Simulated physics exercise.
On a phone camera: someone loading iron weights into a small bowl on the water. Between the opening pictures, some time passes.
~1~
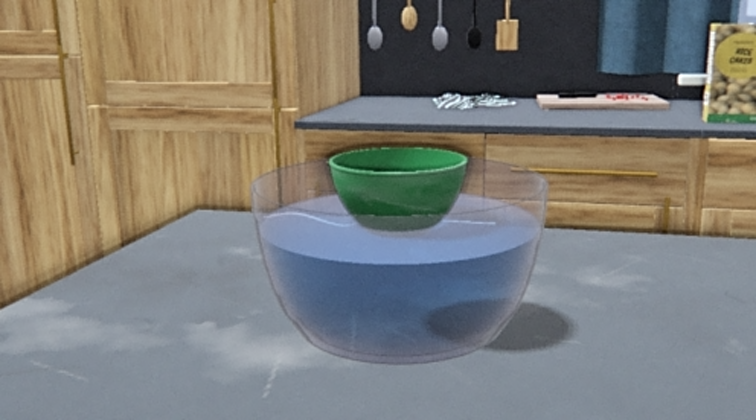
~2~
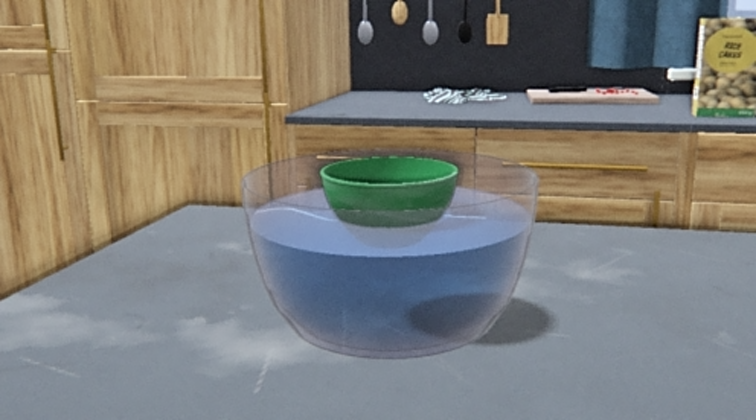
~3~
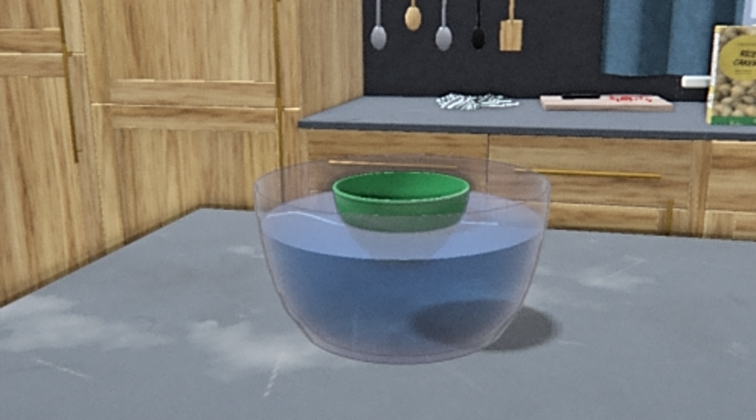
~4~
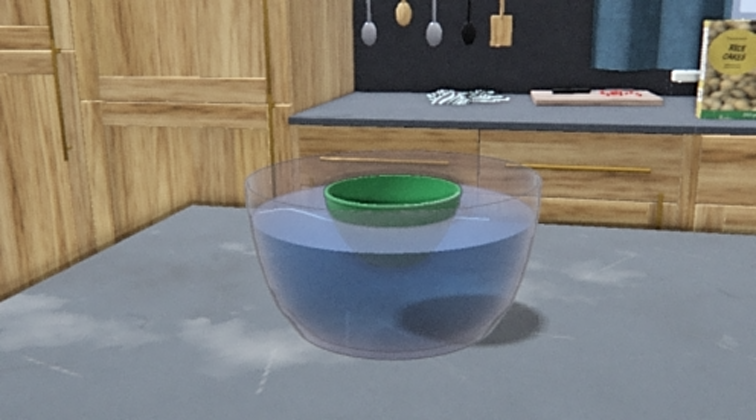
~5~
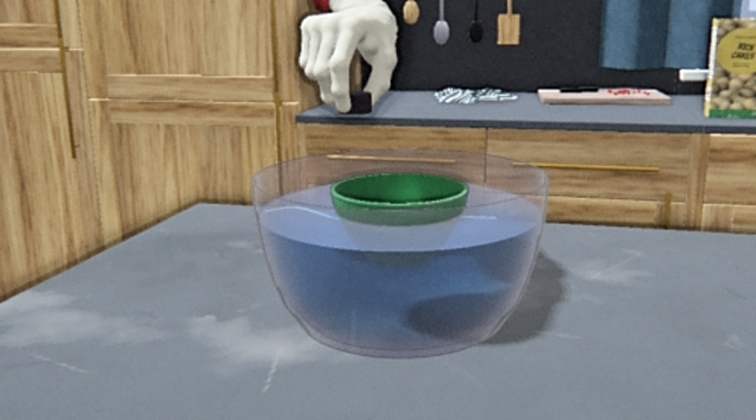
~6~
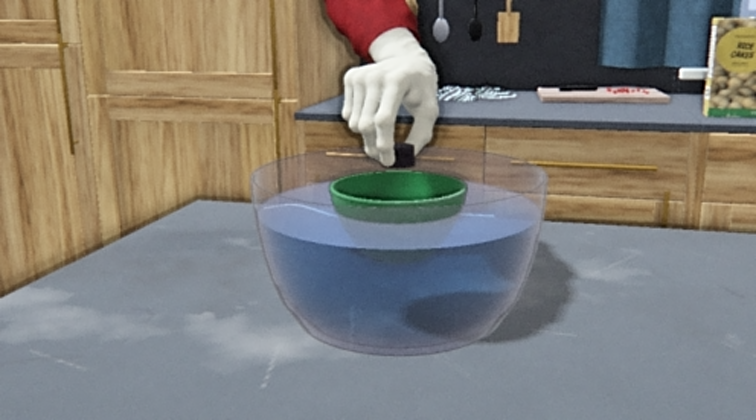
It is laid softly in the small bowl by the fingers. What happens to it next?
It rides on the surface.
Shortly, the iron weight is in and the small bowl dips.
Then, it steadies; about a fifth of its side above the surface.
At the finish, the small bowl floats; about a fifth of its side above the surface.
